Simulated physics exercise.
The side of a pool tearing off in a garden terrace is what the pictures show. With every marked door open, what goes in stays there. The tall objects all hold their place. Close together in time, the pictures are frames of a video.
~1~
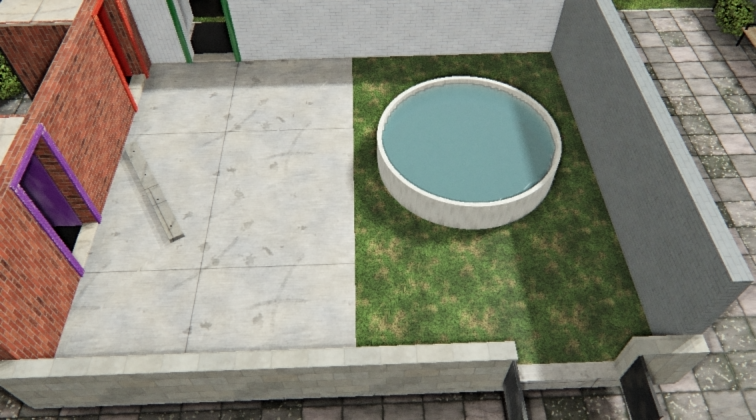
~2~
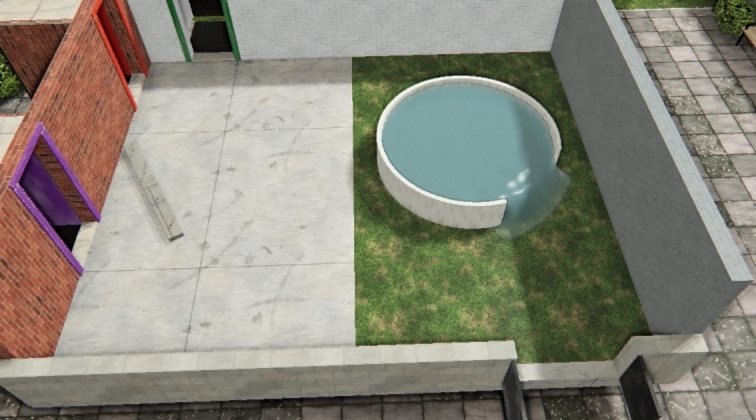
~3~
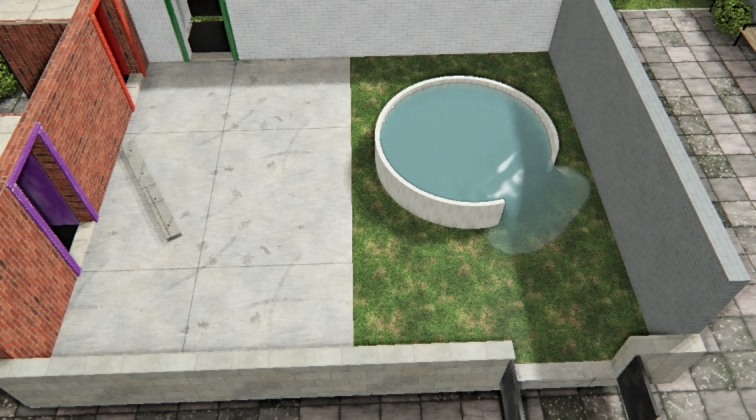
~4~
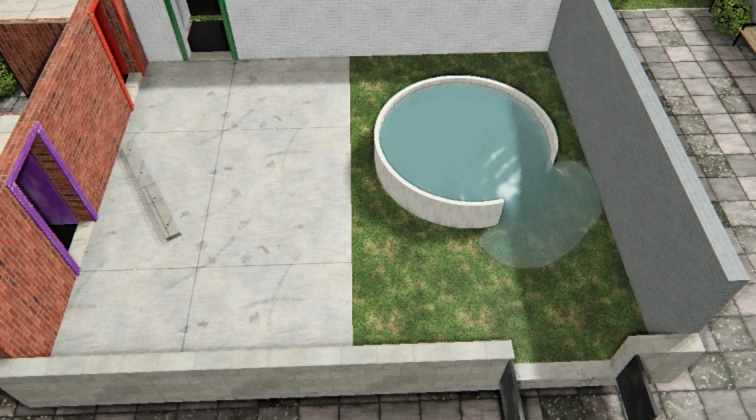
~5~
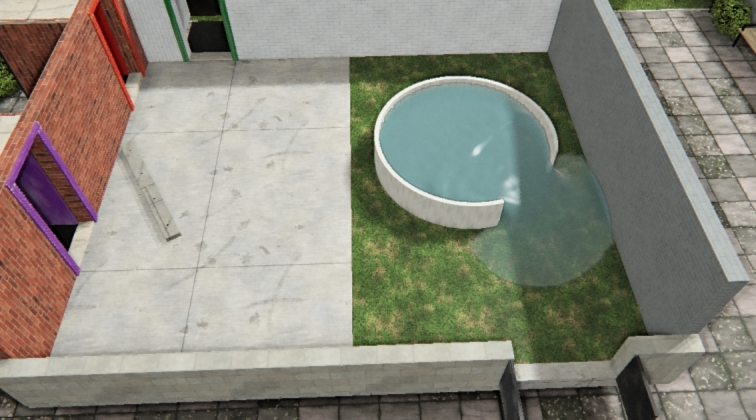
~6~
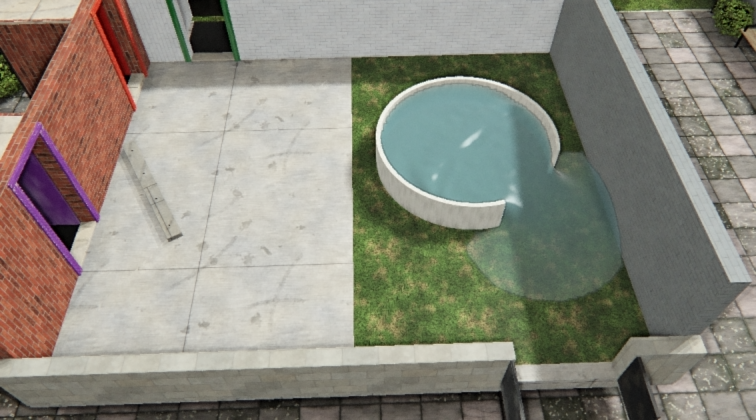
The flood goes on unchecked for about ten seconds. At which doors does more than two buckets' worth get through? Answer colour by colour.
Outcome: The green door does not top two buckets, the purple door does not top two buckets, the red door does not top two buckets.
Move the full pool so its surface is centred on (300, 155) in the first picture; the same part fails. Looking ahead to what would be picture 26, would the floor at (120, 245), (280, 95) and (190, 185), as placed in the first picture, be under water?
I'd say still dry for the first, still dry for the second and still dry for the third.
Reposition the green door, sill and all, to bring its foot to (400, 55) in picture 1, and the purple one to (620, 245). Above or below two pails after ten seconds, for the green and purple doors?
Note: Green door remains short of it; purple door crosses the line.
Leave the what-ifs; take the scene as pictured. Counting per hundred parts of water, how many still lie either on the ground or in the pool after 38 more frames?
About 78 per cent.
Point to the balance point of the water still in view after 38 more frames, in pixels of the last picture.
That comes out near (488, 204).
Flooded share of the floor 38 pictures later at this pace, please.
45 %.
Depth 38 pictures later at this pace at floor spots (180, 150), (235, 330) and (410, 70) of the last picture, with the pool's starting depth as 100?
0, 6, 0 %.
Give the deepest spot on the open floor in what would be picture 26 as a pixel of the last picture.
Somewhere near (646, 335), I think.
A moment on, water covers 15 % of the floor; the green door not reached, the purple door not reached, the red door not reached.
Next, water covers 15 % of the floor; the green door not reached, the purple door not reached, the red door not reached.
Then, water covers 25 % of the floor; the green door not reached, the purple door not reached, the red door not reached.
Later, water covers 45 % of the floor; the green door not reached, the purple door not reached, the red door not reached.
In the end, water covers 75 % of the floor; the green door not reached, the purple door wet at the sill, nothing in, the red door not reached.
